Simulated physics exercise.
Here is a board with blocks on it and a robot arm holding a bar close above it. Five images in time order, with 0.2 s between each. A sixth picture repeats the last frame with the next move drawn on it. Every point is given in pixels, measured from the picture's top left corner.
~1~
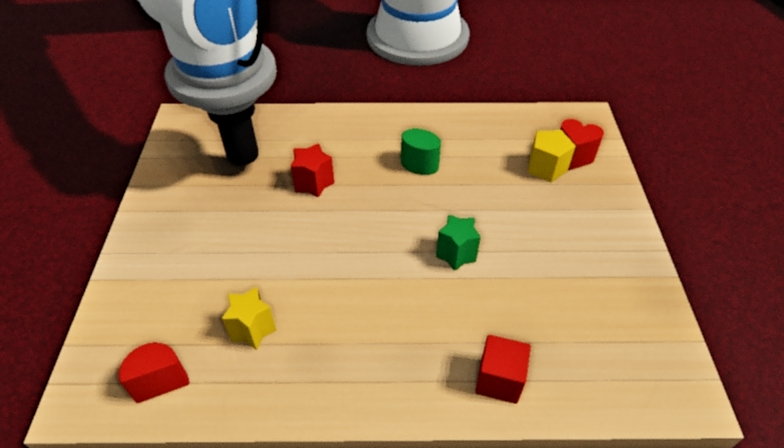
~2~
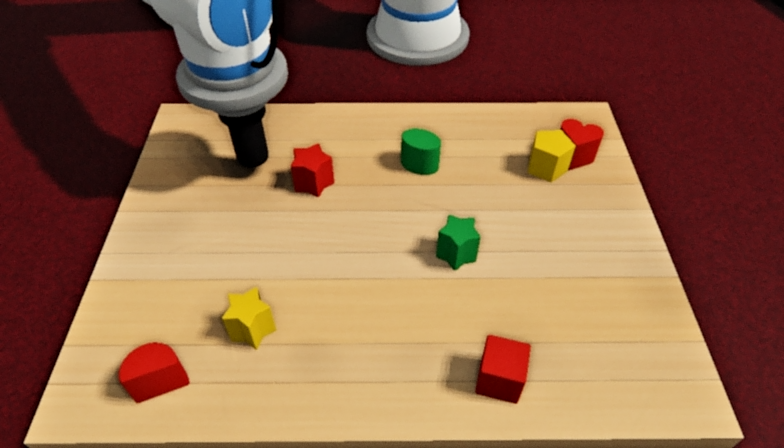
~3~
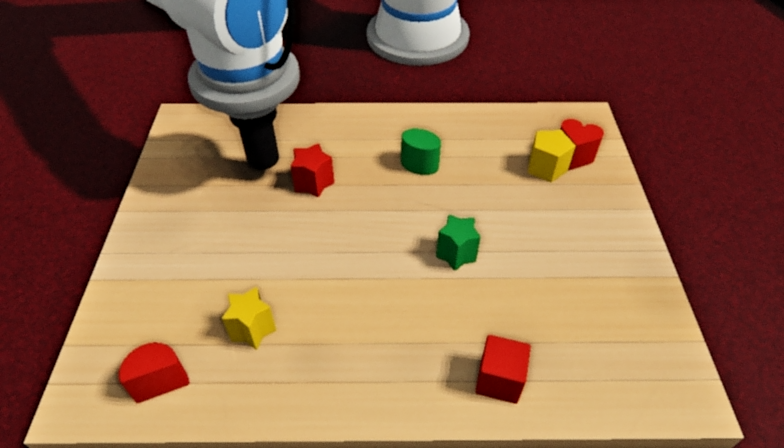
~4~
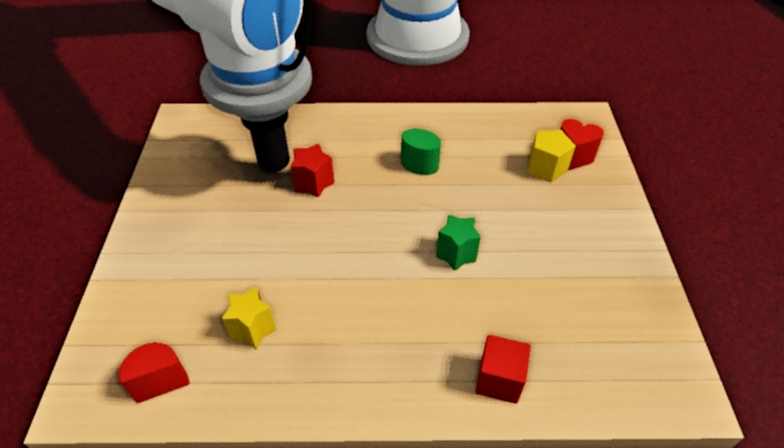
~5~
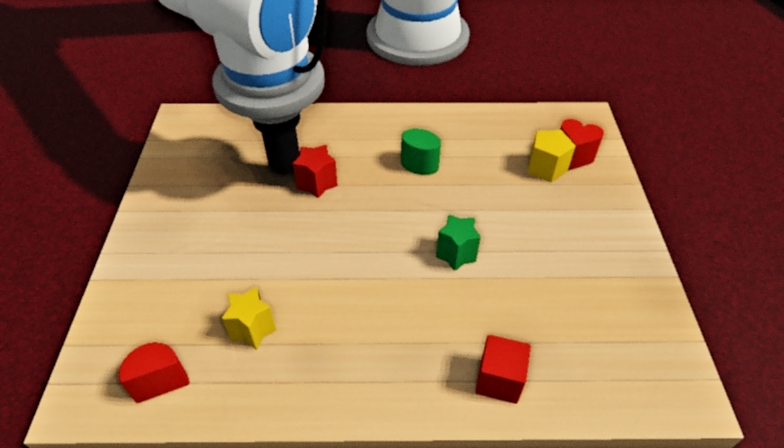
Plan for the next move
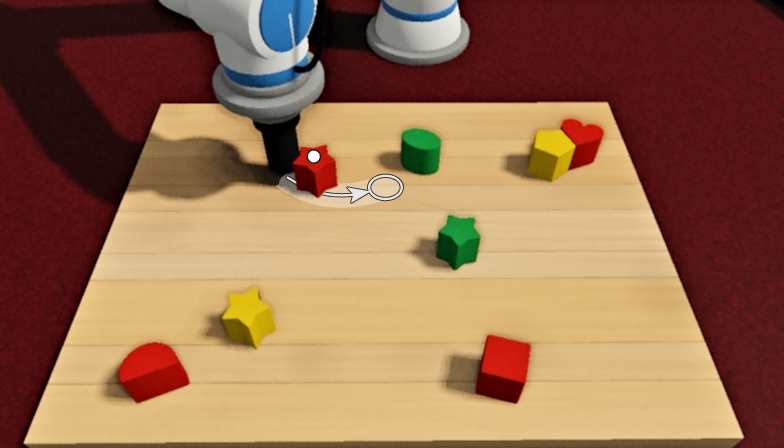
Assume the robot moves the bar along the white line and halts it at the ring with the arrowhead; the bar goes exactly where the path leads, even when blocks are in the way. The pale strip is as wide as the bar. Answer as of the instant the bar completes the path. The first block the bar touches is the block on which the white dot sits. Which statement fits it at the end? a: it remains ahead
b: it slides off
That would be a.
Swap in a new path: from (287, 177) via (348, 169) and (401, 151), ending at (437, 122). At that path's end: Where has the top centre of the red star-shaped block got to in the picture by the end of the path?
The middle of its upper face should be somewhere near (376, 160).
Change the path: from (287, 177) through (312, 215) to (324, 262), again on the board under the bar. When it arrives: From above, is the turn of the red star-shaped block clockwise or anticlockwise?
Looking from above, the answer is counterclockwise.
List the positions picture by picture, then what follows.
The first picture shows lower end of the bar at (243, 156), tops of blocks, red star-shaped block at (310, 156), green oval block at (421, 138).
The second picture shows bar at (253, 158), blocks as before.
The third picture shows bar at (264, 160), blocks as before.
The fourth picture shows bar at (274, 163), blocks as before.
The fifth picture shows bar at (285, 165), red star-shaped block at (314, 156), green oval block at (421, 138).
The drawn path runs from (287, 177) by way of (315, 191) and (351, 195) to (385, 187); the dot is on the red star-shaped block.
What follows on the original path. One third of the way, bar at (314, 179); red star-shaped block at (345, 167).
Two thirds of the way, bar at (350, 182); red star-shaped block at (382, 171).
At the end, bar at (385, 175); red star-shaped block at (417, 167); green oval block not moved.
